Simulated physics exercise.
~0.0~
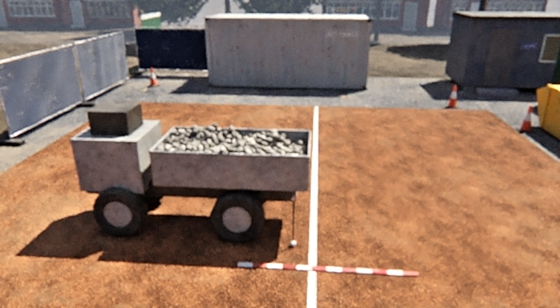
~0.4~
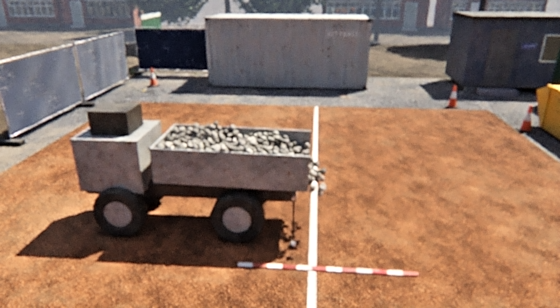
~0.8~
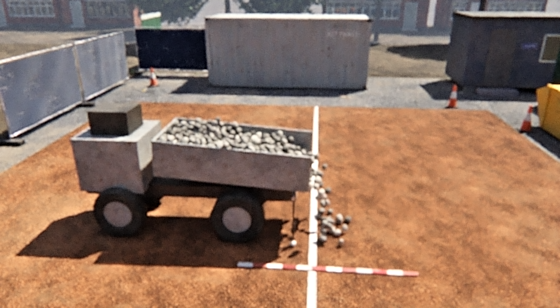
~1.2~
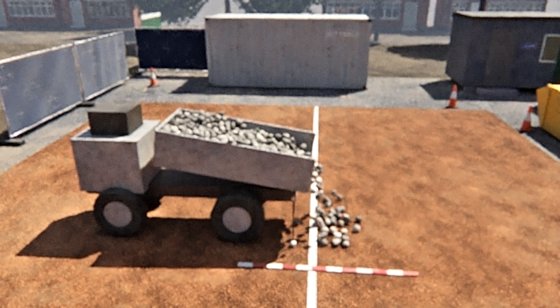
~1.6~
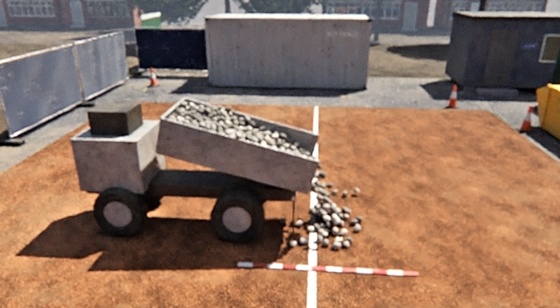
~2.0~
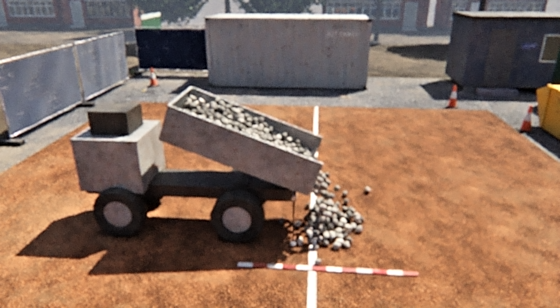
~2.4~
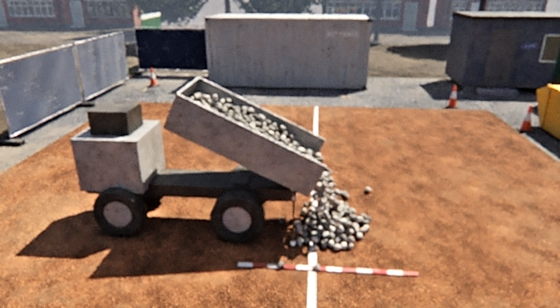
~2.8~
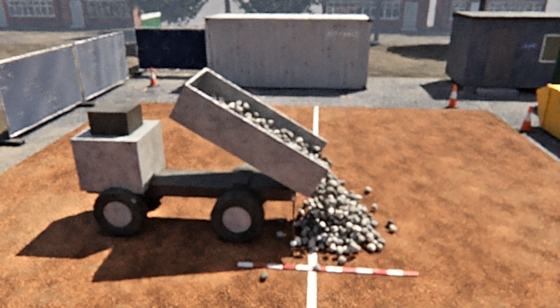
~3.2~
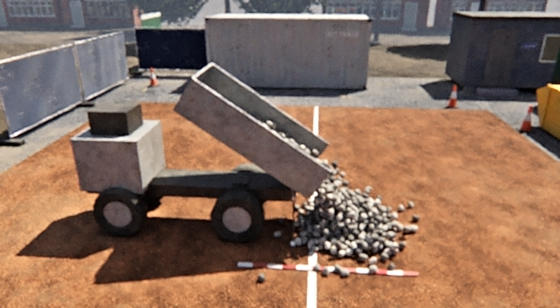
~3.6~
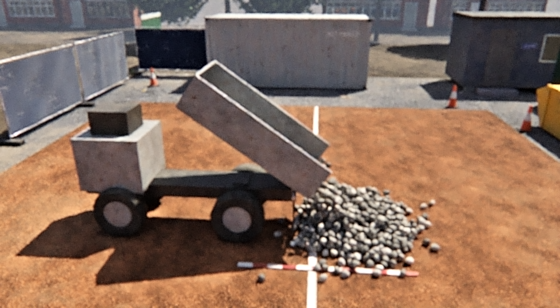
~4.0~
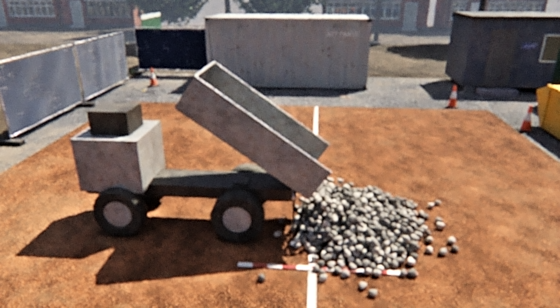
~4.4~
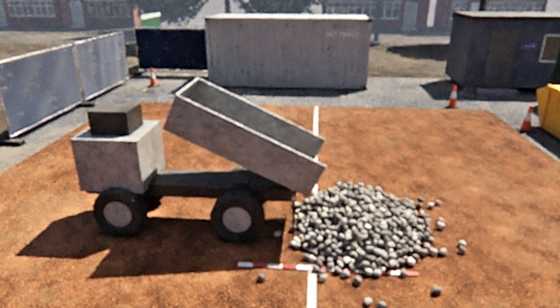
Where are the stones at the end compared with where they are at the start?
At the start the stones are loaded in the truck's body, left of the white line. At the end they lie in a heap on the ground behind the truck, lower and farther right, mostly past the line.
